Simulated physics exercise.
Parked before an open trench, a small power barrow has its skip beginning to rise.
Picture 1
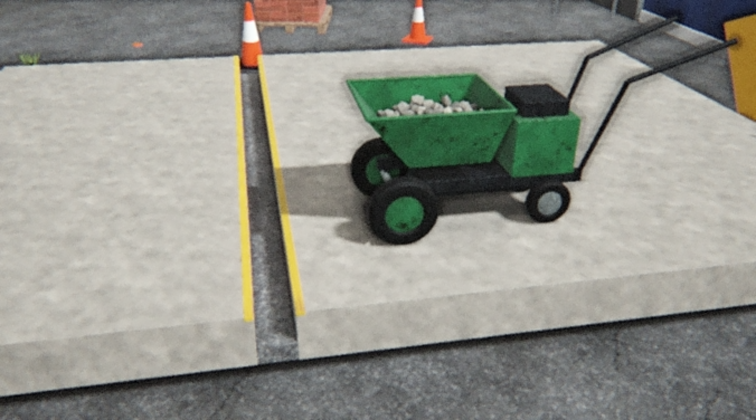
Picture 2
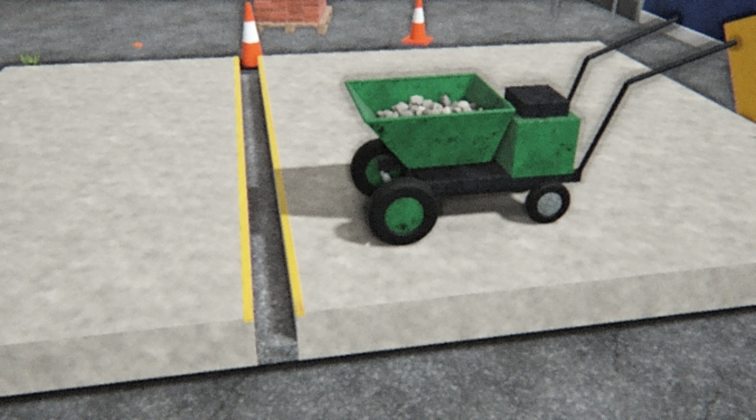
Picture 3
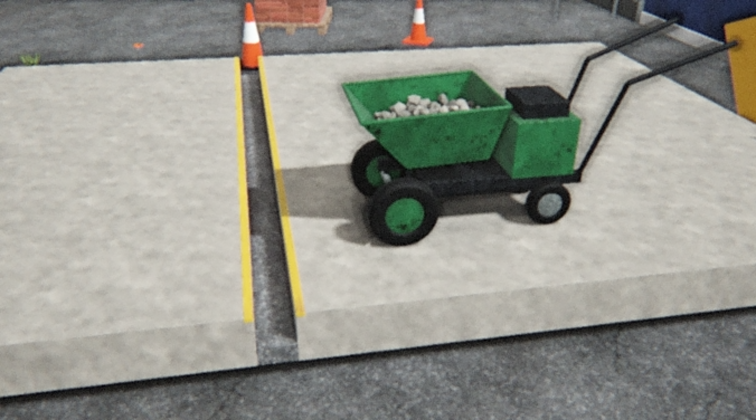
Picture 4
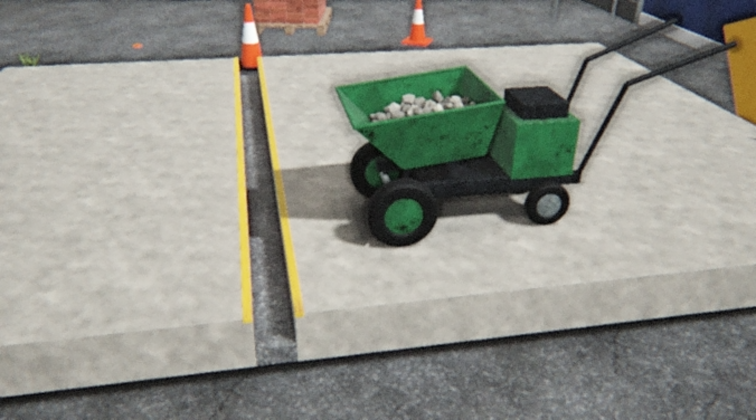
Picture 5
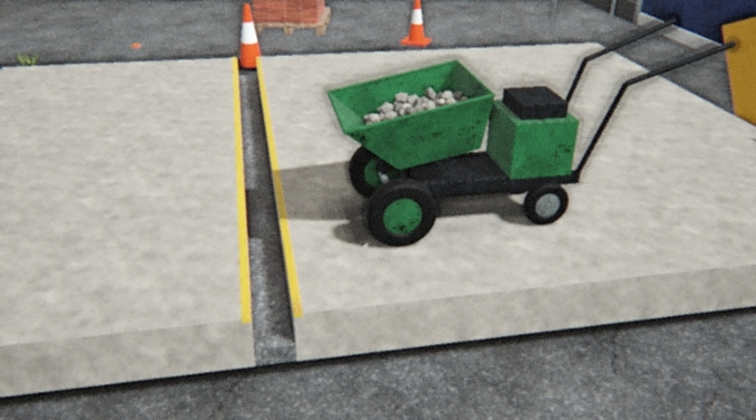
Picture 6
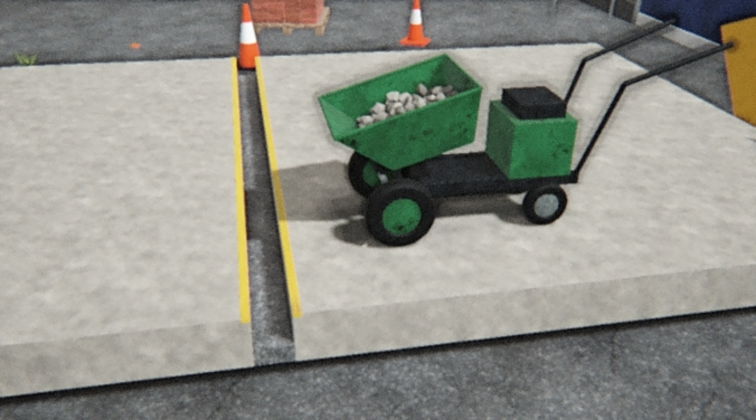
Green skip of broken stones on a small power barrow slowly tilting forward to the left beside a narrow, yellow-edged trench.
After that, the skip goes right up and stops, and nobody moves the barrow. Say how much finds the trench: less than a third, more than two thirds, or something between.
Upward of two thirds of the load lands in the trench.
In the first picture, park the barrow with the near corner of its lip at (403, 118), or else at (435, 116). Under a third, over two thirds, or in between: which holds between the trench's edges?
Note - position 1: The middle third; position 2: Less than a third.
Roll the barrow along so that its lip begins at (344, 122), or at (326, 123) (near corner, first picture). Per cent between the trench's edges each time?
Okay, so the first one ends at 60 % and the second at 10 %.
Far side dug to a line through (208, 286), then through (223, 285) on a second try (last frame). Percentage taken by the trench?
Roughly 100 % first, 100 % second.
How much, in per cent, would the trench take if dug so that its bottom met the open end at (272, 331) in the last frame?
Estimate: Approx. 60 in a hundred.
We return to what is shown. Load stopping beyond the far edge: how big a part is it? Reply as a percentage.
I'd put it at some 10 per cent of the load.
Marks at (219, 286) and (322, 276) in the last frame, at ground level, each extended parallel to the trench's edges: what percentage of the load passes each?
Around 0 in a hundred for the first, 100 in a hundred for the second.
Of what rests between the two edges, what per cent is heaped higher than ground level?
About 15 in a hundred.
Shortly afterwards, skip tipped steeply; the whole lot in the skip.
Next, skip tipped right over; all but a few in the skip; only a few short of the trench; a little in or heaped over the trench.
Some moments later, skip tipped right over; a little in the skip; only a few short of the trench; the bulk in or heaped over the trench; a little beyond it.
In the end, skip tipped right over; only a few in the skip; a little short of the trench; the bulk in or heaped over the trench; a little beyond it.
